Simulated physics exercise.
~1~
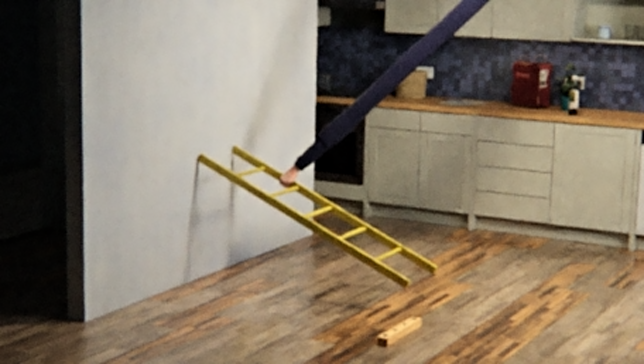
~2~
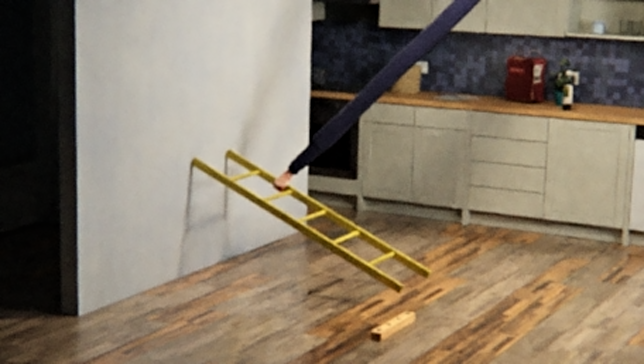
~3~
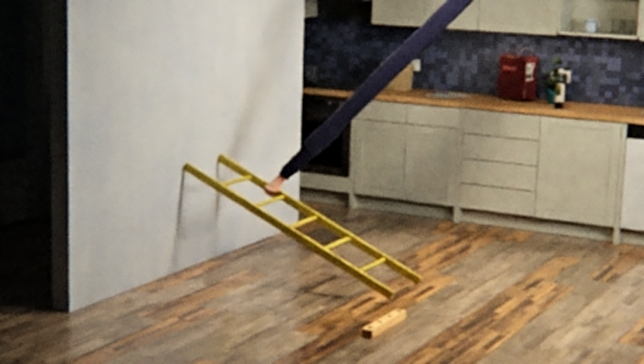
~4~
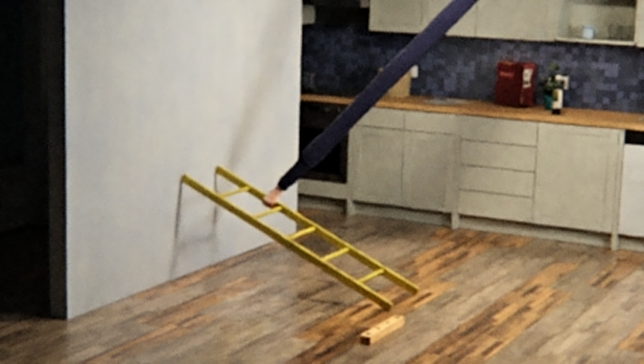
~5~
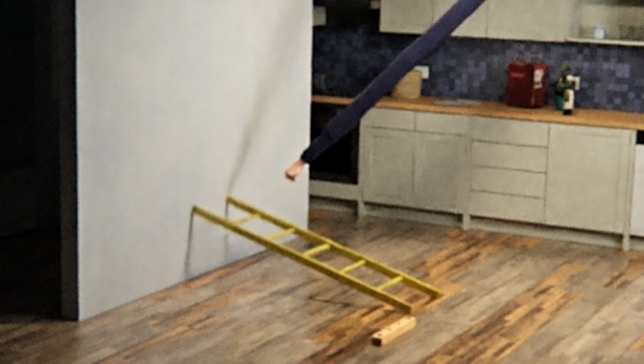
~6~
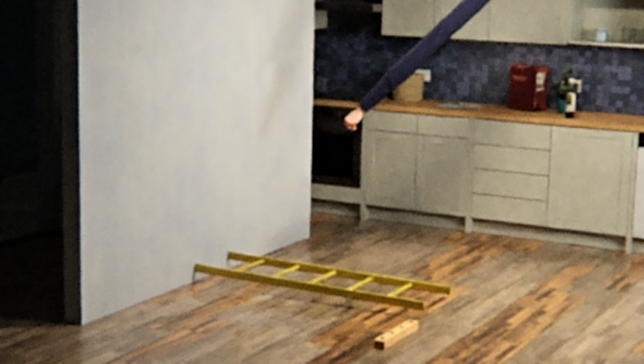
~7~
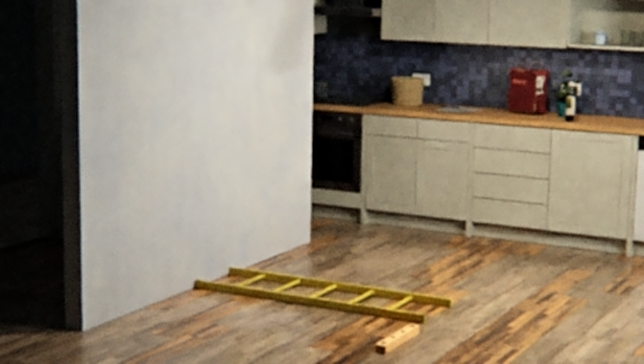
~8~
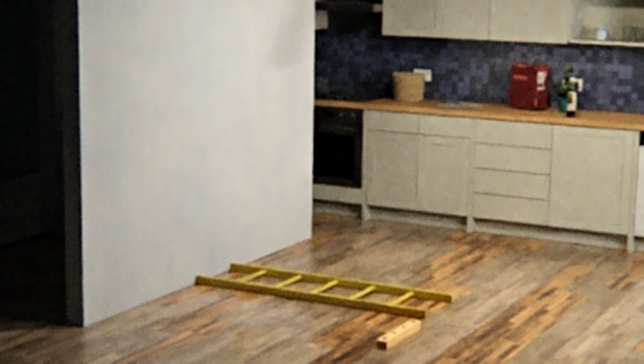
A hand leaning a yellow ladder against a pale wall, then letting go as it slides down flat beside a wooden batten.
